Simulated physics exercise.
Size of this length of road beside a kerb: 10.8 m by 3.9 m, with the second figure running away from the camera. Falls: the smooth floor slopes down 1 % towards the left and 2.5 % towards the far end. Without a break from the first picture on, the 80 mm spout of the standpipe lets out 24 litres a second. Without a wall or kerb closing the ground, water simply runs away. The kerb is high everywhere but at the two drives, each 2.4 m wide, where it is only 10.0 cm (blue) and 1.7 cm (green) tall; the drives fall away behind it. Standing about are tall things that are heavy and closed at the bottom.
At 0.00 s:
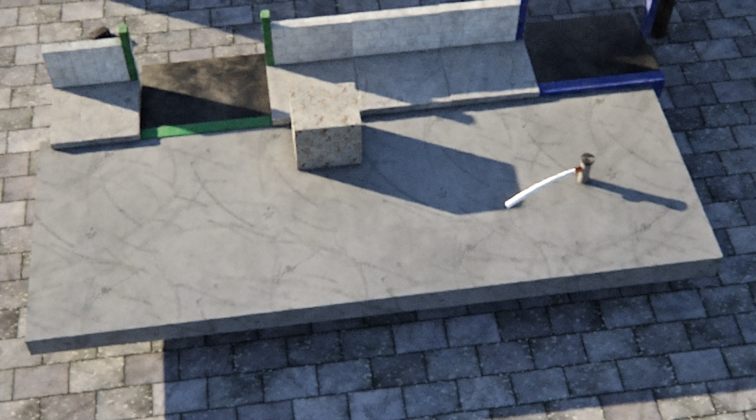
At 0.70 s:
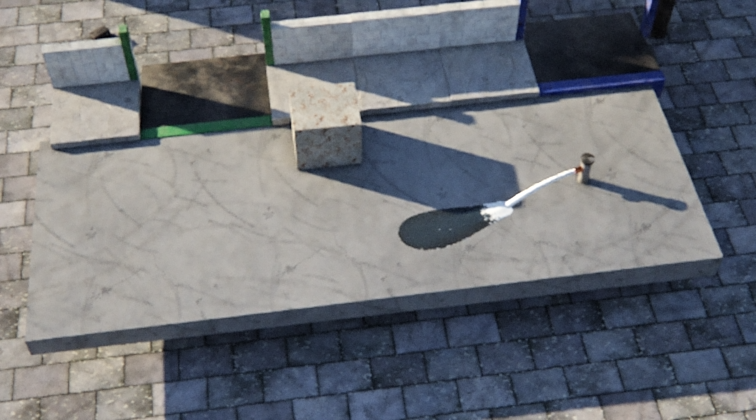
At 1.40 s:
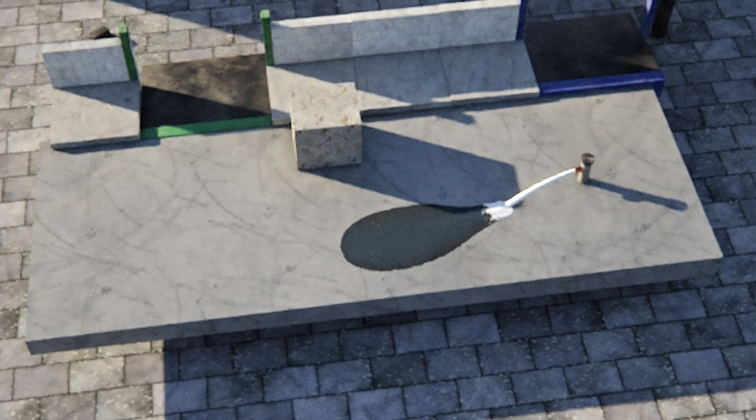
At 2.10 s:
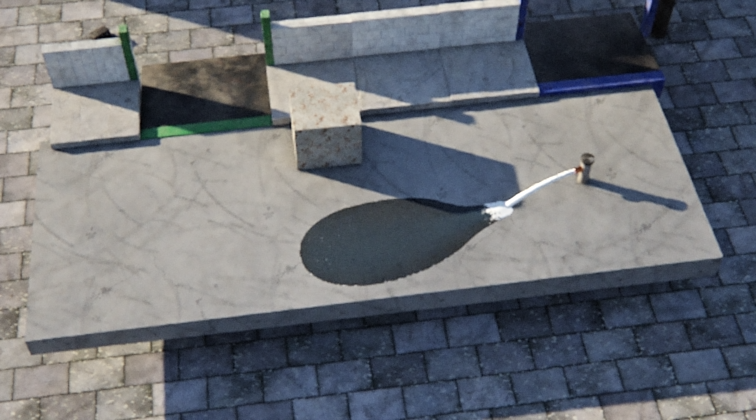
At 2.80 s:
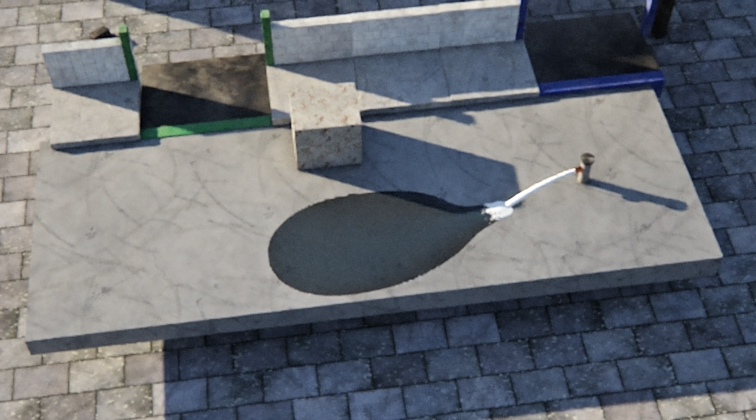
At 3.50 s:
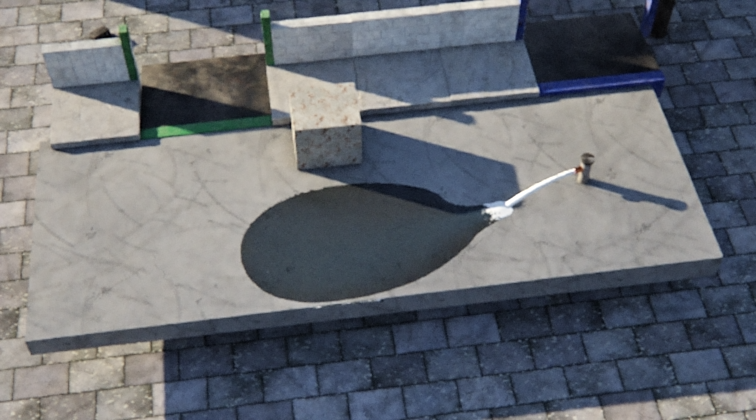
Water shot in a thin white jet from a small spout on the right of a grey slab, landed on the dry surface, and spread leftward in a dark, widening teardrop below a stone block.
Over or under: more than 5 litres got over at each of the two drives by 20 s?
At the end, the blue drive will get less than the stated amount, the green drive will get more than the stated amount.
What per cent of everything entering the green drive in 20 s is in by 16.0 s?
Around 55 per cent of it is in by then.
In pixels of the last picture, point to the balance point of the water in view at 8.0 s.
Roughly (291, 224).
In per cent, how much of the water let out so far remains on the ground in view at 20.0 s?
Roughly 62 per cent.
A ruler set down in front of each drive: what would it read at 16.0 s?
Blue 0.0 cm, green 3.0 cm.
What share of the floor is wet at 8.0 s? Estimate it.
About 35 percent.
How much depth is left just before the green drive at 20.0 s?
Depth: Approx. 3.5 cm.
After 5.0 s water covers 20 % of the floor and is deepest (4 cm) near (495, 211); blue drive not reached, green drive not reached.
After 8.0 s water covers 35 % of the floor and is deepest (4 cm) near (495, 211); blue drive not reached, green drive 0.51 cm at the lowered kerb, 0 L in.
After 12.0 s water covers 45 % of the floor and is deepest (4 cm) near (495, 211); blue drive not reached, green drive 3 cm at the lowered kerb, 9 L in.
After 16.0 s water covers 45 % of the floor and is deepest (4 cm) near (143, 142); blue drive not reached, green drive 3.2 cm at the lowered kerb, 32 L in.
After 20.0 s water covers 45 % of the floor and is deepest (4 cm) near (143, 142); blue drive not reached, green drive 3.3 cm at the lowered kerb, 61 L in.
